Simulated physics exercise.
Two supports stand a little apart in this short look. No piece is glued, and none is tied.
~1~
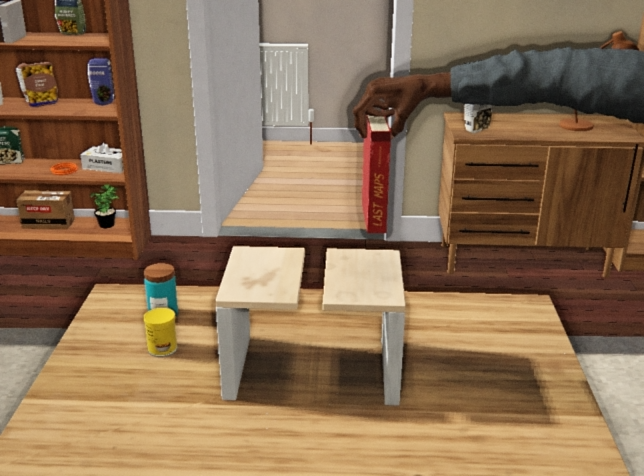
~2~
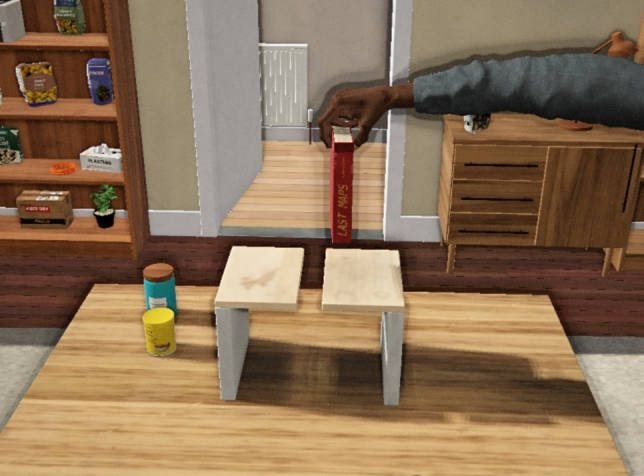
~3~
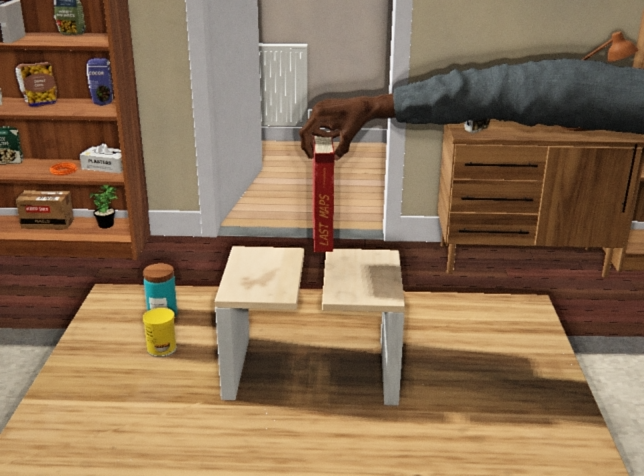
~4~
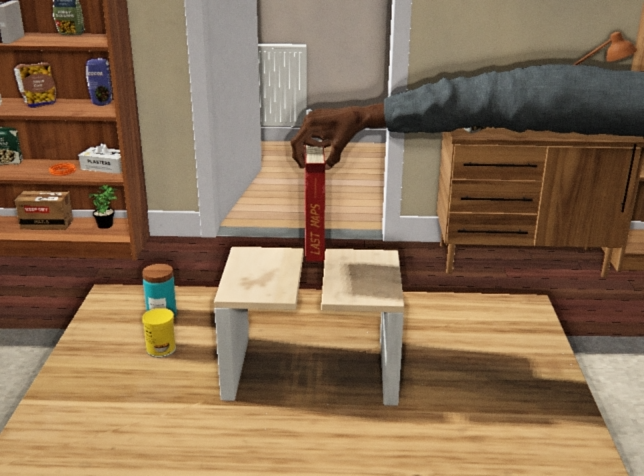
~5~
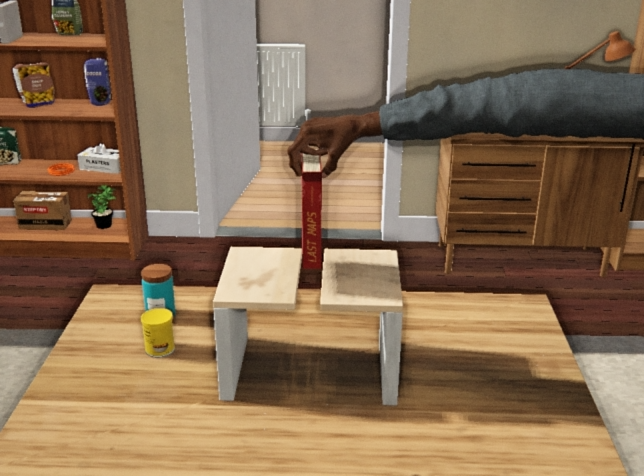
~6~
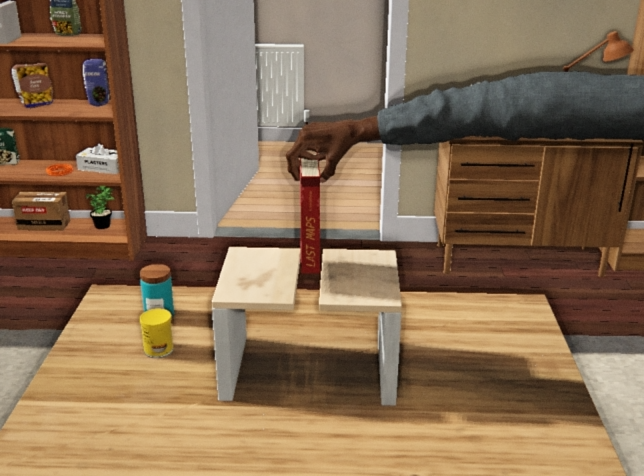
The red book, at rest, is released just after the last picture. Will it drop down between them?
It will likely descend to the table.
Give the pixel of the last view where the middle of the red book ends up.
At about (310, 331).
Then, 0.20 s after the last picture, red book slid a little near (310, 234).
Then, 0.30 s after the last picture, red book slid about its own width near (310, 297).
Then, 0.40 s after the last picture, red book slid well along near (310, 323).
At rest, moved from the start, red book; the other 2 in place. Seen from the same camera at the end, red book near (310, 331). The book drops through.
